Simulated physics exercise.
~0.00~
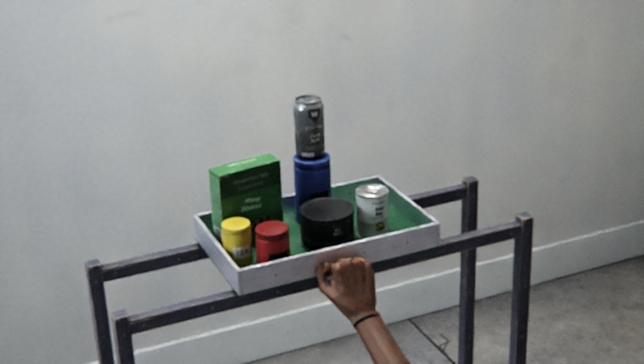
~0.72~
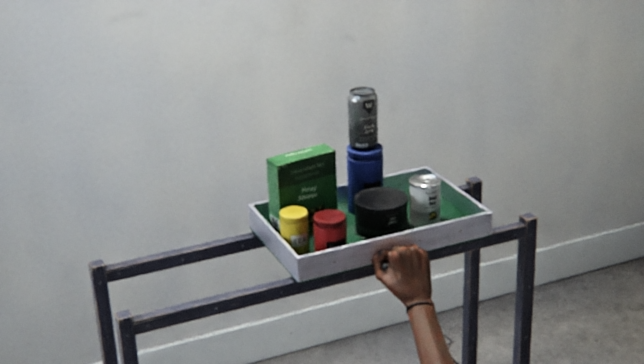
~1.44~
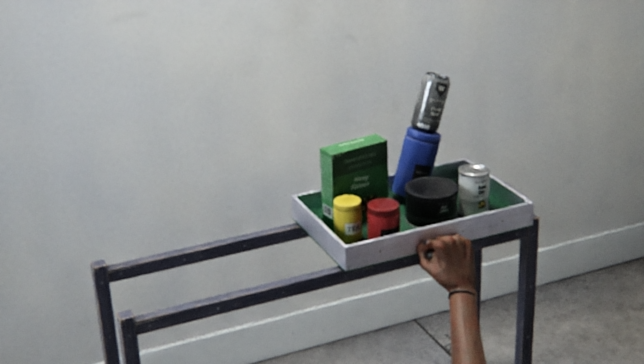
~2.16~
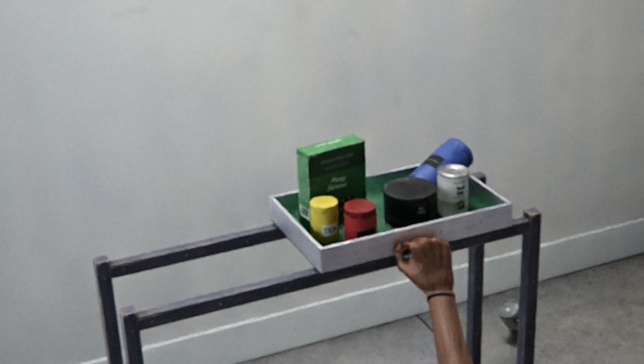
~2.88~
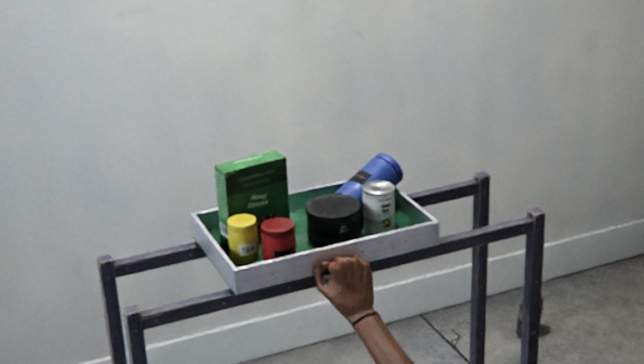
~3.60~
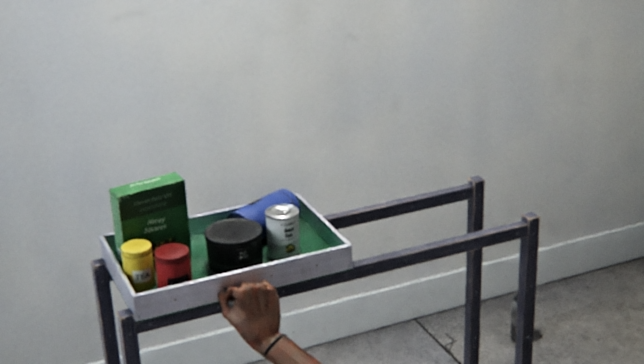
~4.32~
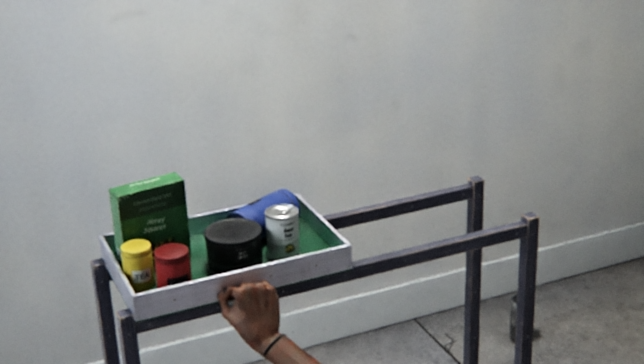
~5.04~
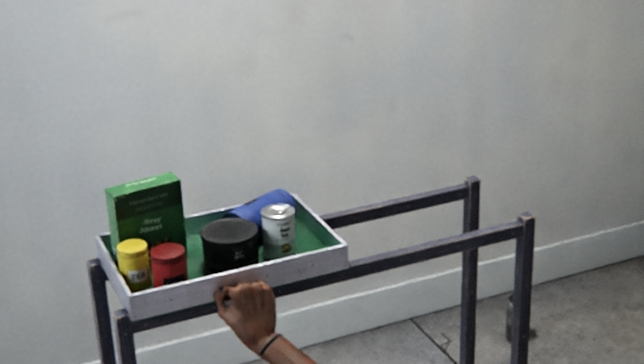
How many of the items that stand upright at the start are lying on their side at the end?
One item, the blue jar, ends up lying on its side on the tray.
